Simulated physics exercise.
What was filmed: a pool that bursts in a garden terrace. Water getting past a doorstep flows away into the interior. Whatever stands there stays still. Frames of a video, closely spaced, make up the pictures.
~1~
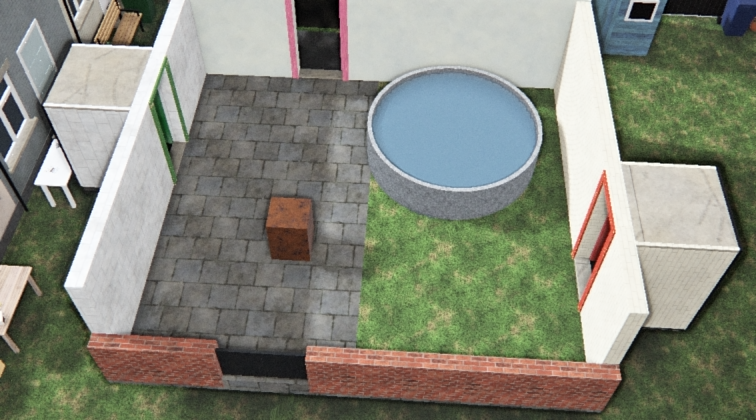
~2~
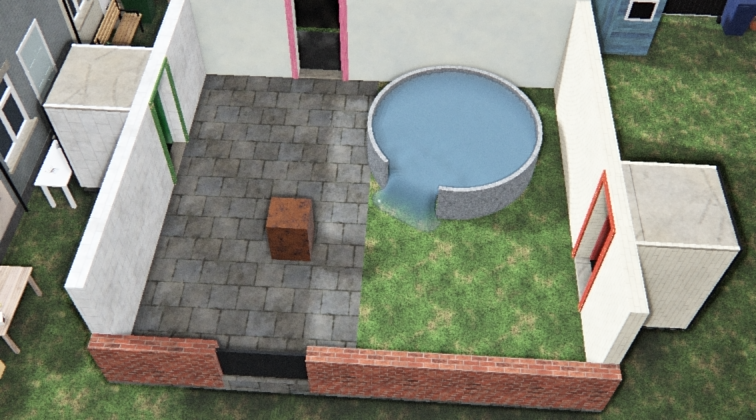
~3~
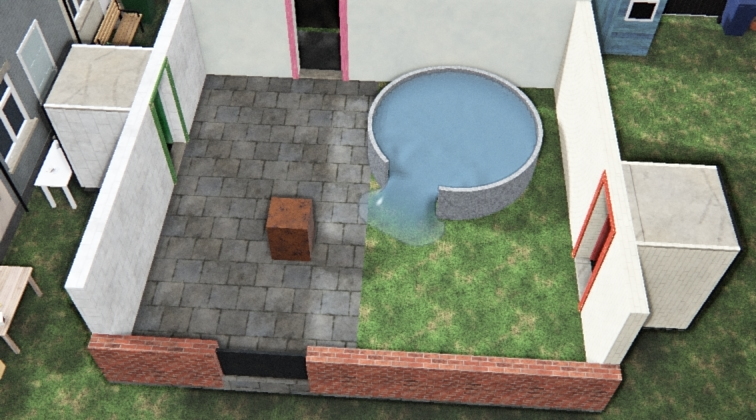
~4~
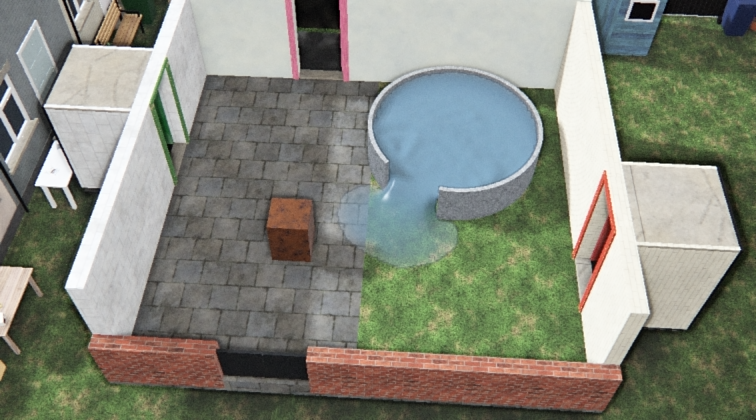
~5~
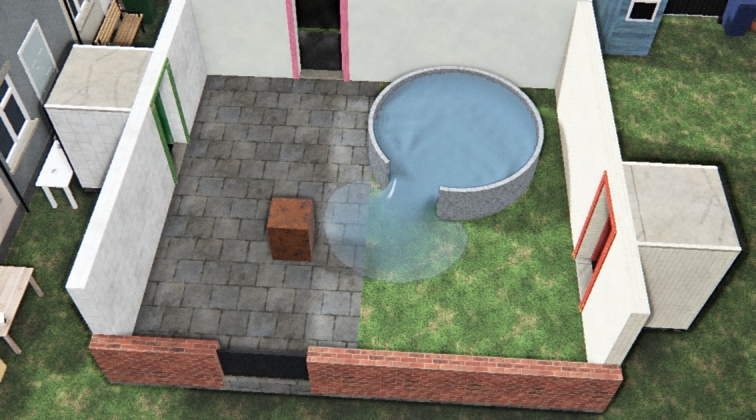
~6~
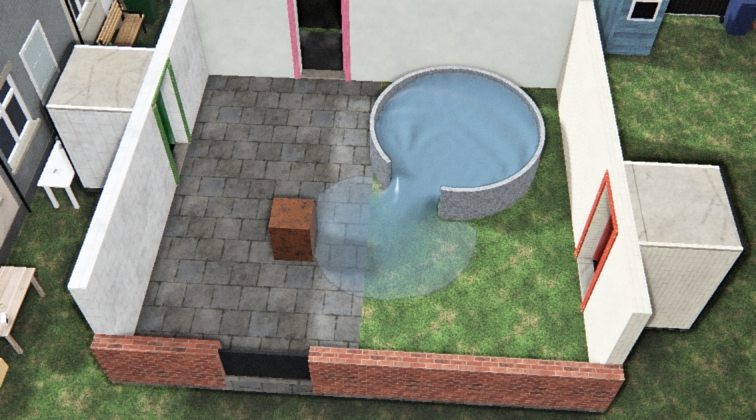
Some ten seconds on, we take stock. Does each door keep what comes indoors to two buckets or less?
Result: The red door counts as not over, the green door counts as over, the pink door counts as over.
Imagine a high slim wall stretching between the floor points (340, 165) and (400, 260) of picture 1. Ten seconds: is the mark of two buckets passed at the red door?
Going one by one: Red door gets more than that.
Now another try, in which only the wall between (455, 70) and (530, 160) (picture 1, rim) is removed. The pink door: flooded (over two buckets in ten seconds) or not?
After that, pink door falls short.
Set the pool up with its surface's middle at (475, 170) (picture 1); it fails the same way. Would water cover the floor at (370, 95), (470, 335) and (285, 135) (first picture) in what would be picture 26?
I'd say still dry for the first, swamped for the second and still dry for the third.
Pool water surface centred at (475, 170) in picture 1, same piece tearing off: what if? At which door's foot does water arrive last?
That's the pink-painted one.
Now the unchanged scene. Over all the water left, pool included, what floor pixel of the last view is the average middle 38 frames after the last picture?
Point: (374, 219).
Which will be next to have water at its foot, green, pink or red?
Result: The green one.
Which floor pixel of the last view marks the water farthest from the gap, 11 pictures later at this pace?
The front should reach about (128, 360).
A moment on, water covers 30 % of the floor; the red door not reached, the green door not reached, the pink door not reached.
Next, water covers 45 % of the floor; the red door not reached, the green door not reached, the pink door not reached.
Then, water covers 55 % of the floor; the red door not reached, the green door under two buckets in, the pink door not reached.
Later, water covers 80 % of the floor; the red door wet at the sill, nothing in, the green door over two buckets in, the pink door not reached.
In the end, water covers 95 % of the floor; the red door under two buckets in, the green door far over two buckets in, the pink door over two buckets in.
